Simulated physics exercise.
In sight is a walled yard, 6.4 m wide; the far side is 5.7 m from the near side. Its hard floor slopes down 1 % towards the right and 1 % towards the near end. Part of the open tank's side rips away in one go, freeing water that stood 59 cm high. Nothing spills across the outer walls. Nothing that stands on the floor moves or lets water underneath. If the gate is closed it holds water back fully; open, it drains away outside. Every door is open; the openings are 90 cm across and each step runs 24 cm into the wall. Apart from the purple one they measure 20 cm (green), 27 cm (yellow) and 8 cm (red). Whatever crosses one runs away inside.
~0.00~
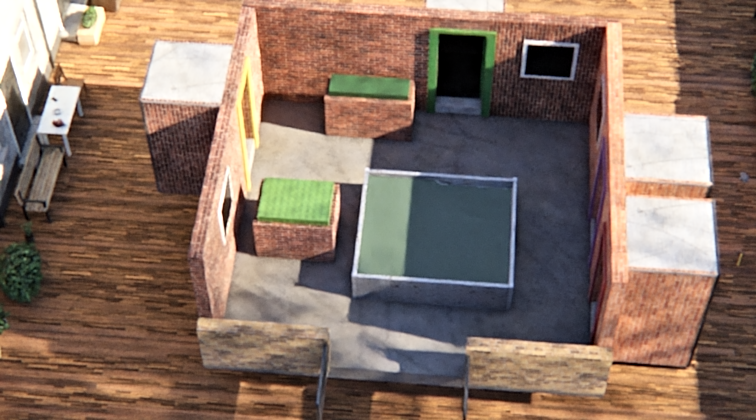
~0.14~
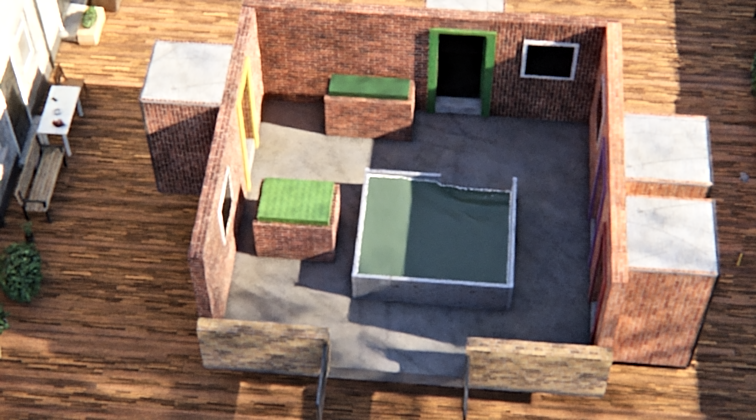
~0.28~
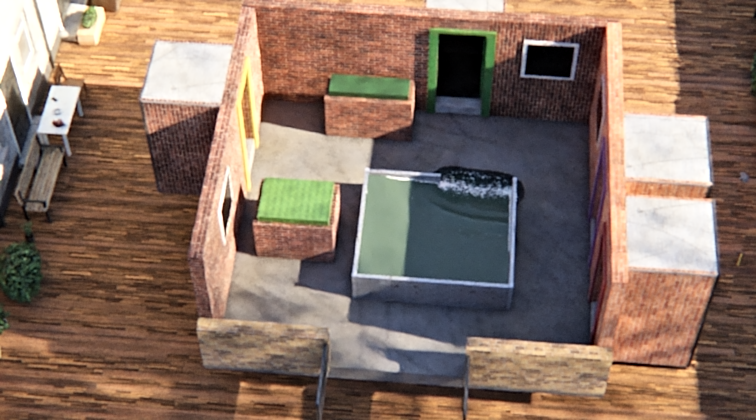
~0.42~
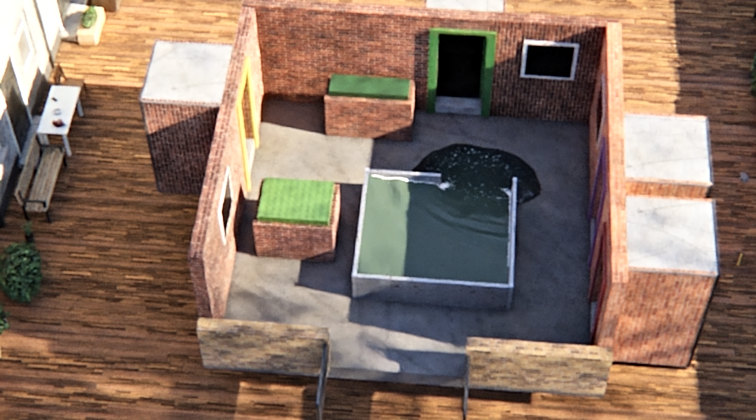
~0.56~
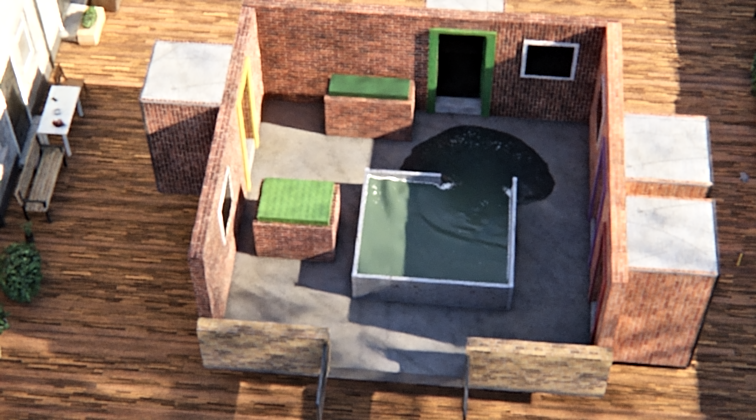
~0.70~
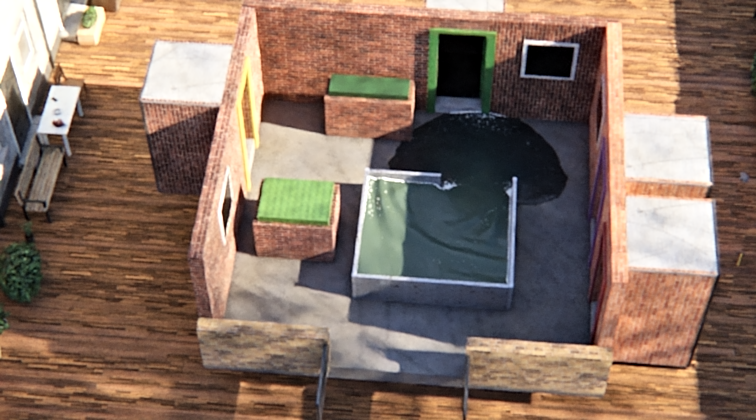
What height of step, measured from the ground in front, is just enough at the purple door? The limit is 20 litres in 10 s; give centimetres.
Some 6.5 cm above the ground.
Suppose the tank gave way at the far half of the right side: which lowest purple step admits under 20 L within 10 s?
About 38 cm.
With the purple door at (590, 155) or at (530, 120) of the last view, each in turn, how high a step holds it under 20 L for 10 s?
Roughly 30 and 28 cm.
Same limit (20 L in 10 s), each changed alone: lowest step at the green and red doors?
Roughly 29 cm at green and 15 cm at red.
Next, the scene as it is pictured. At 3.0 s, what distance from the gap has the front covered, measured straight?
Some 4.8 m out.
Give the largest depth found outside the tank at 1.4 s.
Roughly 36 cm.
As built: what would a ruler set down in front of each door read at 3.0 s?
Depths in cm: Purple 9, green 30, yellow 0, red 0.
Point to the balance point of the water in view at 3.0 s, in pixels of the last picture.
At about (463, 208).
After 1.4 s water covers 25 % of the floor, deepest (36 cm) near (493, 120); it has not reached the purple door.
After 3.0 s water covers 35 % of the floor, deepest (36 cm) near (585, 133); 9 cm at the purple door, 0 litres in over its 14 cm step.
After 10.0 s water covers 100 % of the floor, deepest (17 cm) near (586, 374); 9 cm at the purple door, 0 litres in over its 14 cm step.
At the purple door as built, the water arrived by 2.8 s and peaked near 11 cm at 5.6 s.
Run again over the same 10 s with other heights there, 33 litres in over 5.5 cm, 12 litres over 7.5 cm. The limit of 20 litres is kept from about 6.5 cm up.
